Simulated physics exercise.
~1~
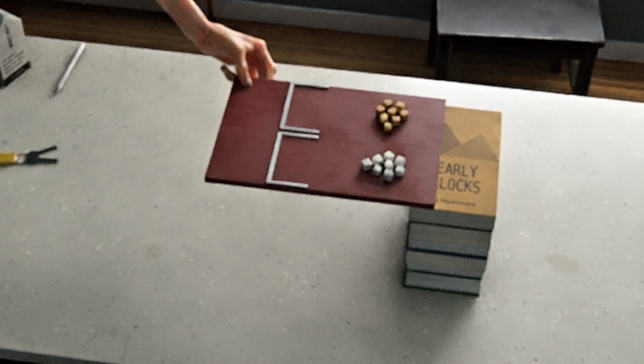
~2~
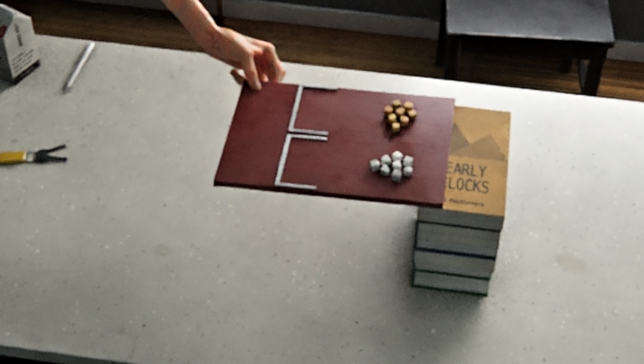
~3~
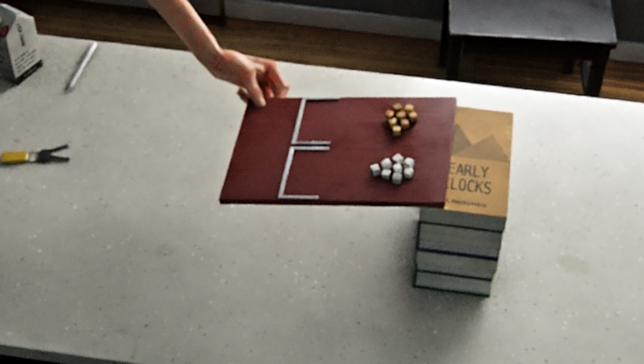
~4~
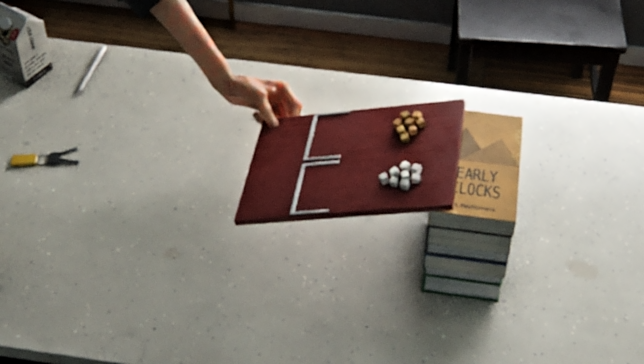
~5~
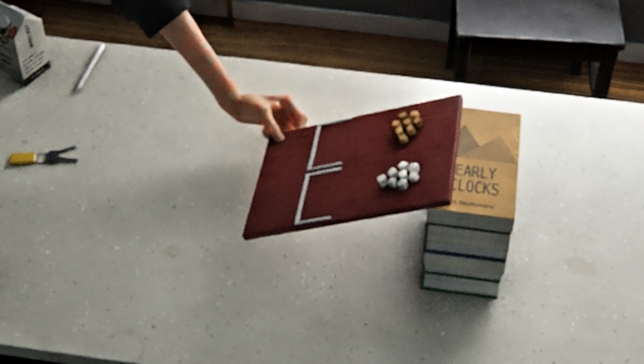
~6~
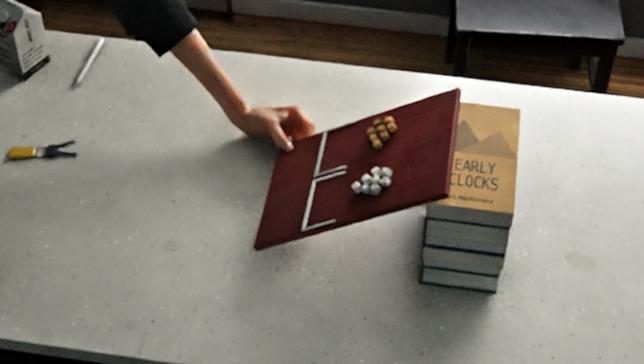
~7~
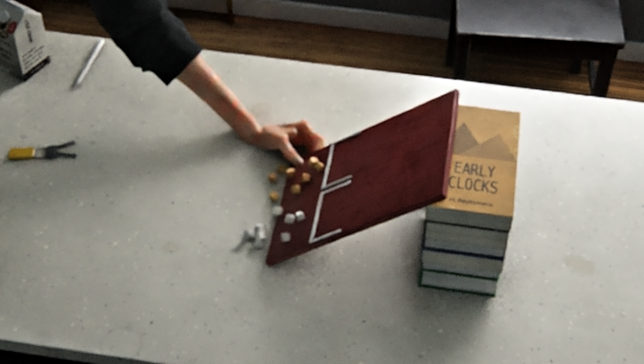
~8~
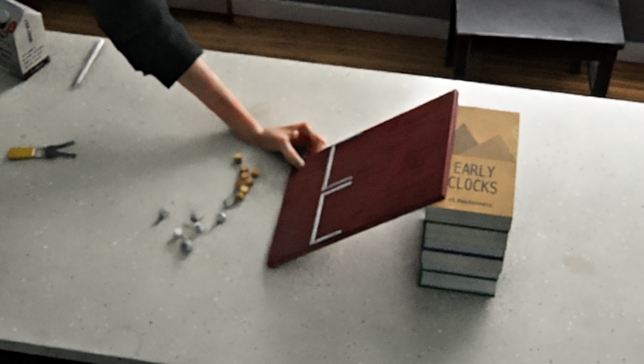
A hand lowers one end of a red board until both small heaps tumble off.
